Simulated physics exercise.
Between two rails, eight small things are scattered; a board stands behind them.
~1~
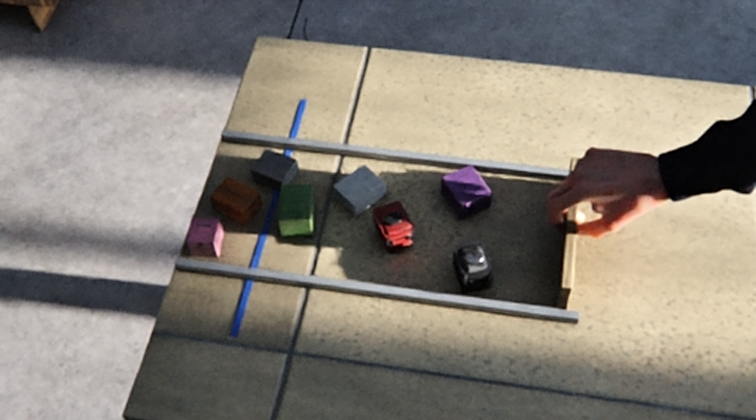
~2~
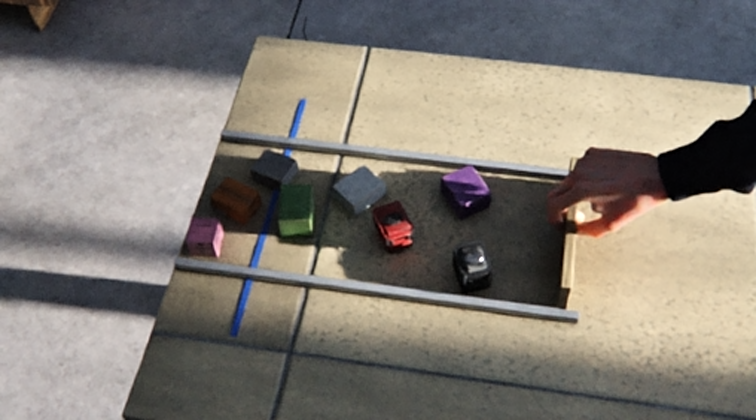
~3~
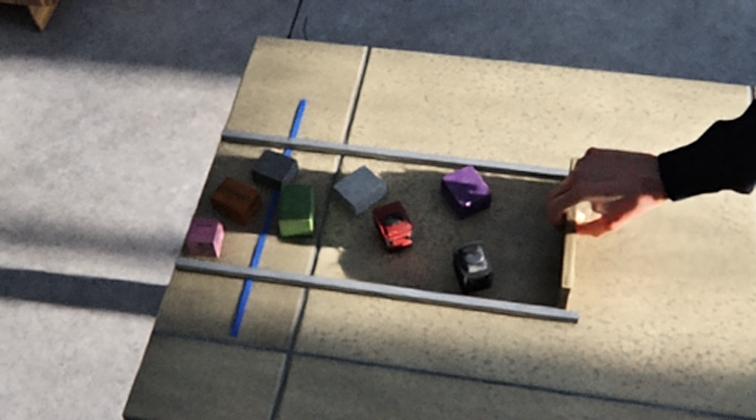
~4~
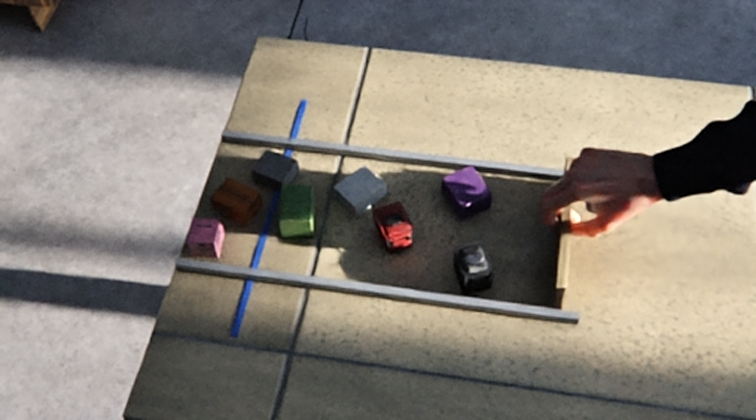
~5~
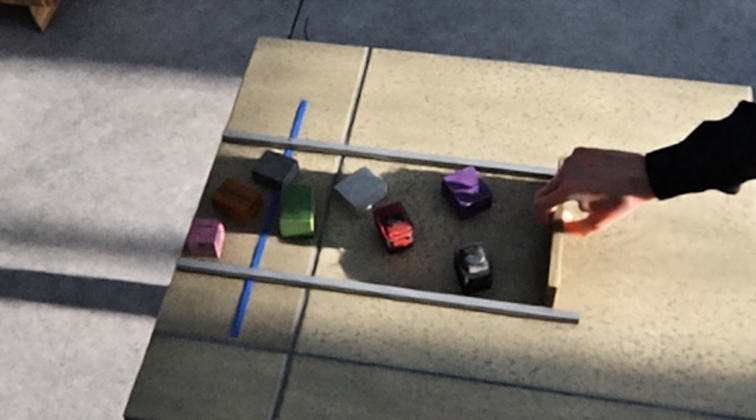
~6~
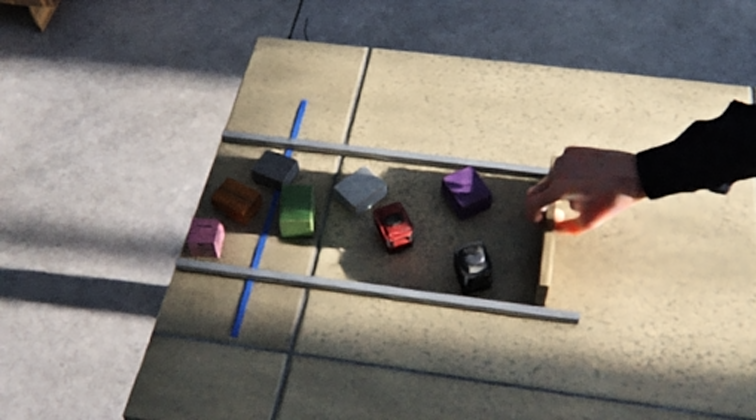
On a pale stone-like slab above a grey floor, seen from above at an angle, two metal rails run across with a blue strip beneath them. Pink, orange, dark grey and green blocks cluster at the left, with a lighter grey block, a red object, a purple block and a black case to the right. The camera and objects stay still while a dark-sleeved hand slides the board slightly left.
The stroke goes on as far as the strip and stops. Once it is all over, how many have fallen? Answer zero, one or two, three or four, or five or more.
When it is over, one or two have fallen.
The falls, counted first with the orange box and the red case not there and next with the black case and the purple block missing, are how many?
You'd get 1 in the first case and 1 in the second one.
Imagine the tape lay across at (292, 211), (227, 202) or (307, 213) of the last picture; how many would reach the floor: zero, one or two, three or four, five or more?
In turn: No fall at all, more than four, none.
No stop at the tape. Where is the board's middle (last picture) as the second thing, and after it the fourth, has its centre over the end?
(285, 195), later (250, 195).
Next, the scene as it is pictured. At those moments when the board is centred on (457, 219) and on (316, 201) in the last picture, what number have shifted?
The counts are 2 and 7.
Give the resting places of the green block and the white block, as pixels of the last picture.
Going in order, first (214, 213) and next (227, 182).
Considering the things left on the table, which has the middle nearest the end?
It would be the pink box, I'd say.
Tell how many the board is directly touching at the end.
My count gives 3.
Soon after, none off yet; pink box at rest near (206, 238); orange box at rest near (237, 201); grey block at rest near (276, 171).
Then, none off yet; pink box at rest near (206, 238); orange box moved a little near (220, 201); grey block moved about its own width near (234, 168).
At rest, the number that fall off is one or two; fallen, grey block and orange box.
